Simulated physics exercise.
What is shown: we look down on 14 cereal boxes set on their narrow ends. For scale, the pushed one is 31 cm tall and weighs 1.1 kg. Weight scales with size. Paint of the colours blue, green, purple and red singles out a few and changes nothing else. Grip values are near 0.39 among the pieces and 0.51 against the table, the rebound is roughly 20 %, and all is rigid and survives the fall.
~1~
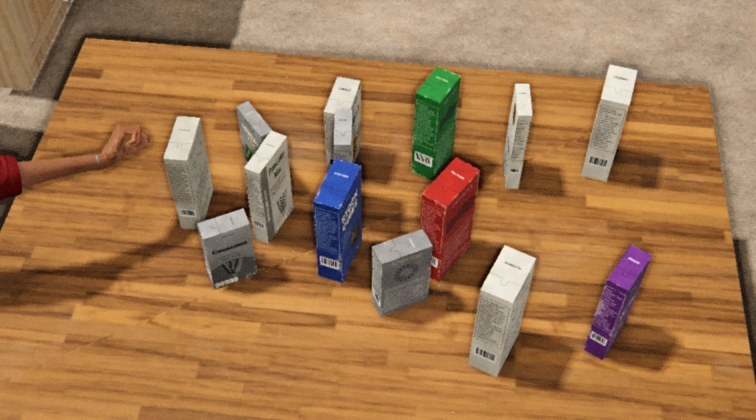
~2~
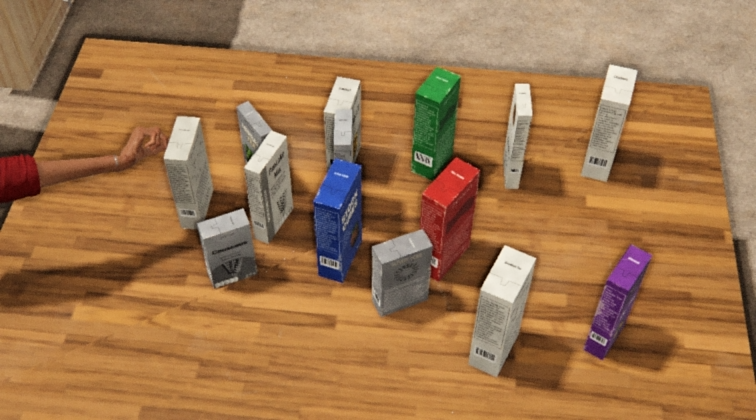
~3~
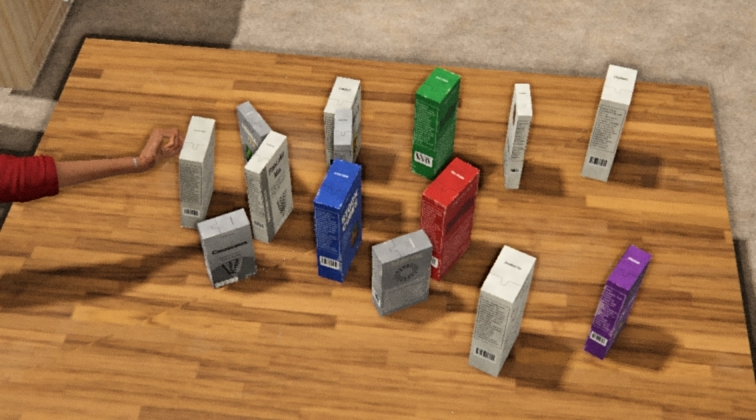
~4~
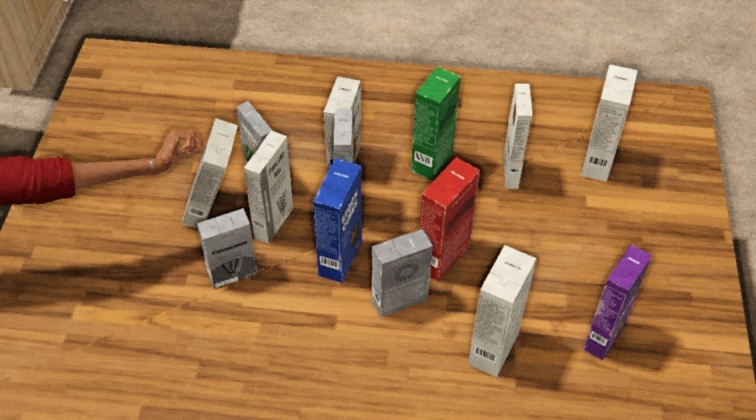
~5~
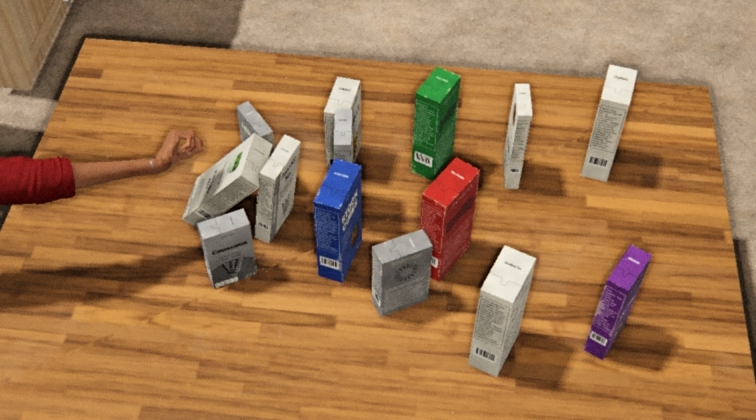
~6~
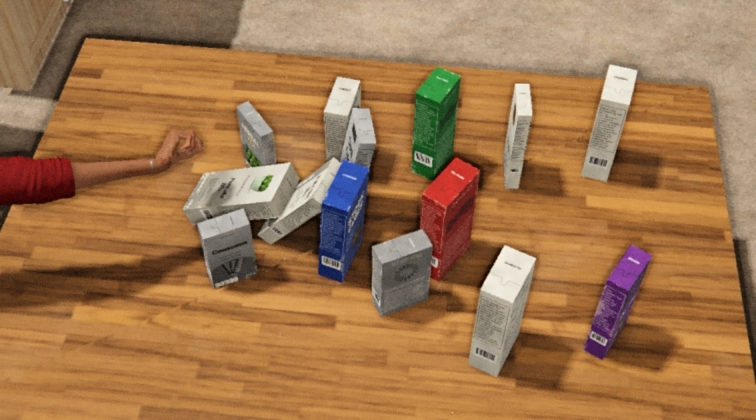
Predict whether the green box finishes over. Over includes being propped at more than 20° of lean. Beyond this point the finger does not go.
Prediction: It does not.
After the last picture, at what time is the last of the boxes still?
That happens at roughly 1.5 seconds.
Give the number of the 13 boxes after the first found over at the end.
The count is 5.
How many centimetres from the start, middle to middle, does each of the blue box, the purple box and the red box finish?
Distances in cm - blue: 20; purple: 0; red: 30.
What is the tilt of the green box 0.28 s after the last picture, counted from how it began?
It sits at about 0 degrees.
Then, 0.12 s later than the last frame, 2 of the 13 other boxes over; green box unmoved; blue box tilted 16°.
Then, 0.28 s later than the last frame, 3 of the 13 other boxes over; green box unmoved; blue box tilted 36°.
Then, 0.48 s later than the last frame, 5 of the 13 other boxes over; green box moved 25 mm; blue box tilted 58°.
Then, 0.64 s later than the last frame, 5 of the 13 other boxes over; green box unmoved; red box lying flat.
When it is over, 5 of the 13 other boxes over; green box unmoved; red box lying flat; blue box tilted 74°. Eight left standing. In pixels of the last frame, middles, green box near (441, 125), red box near (521, 276).
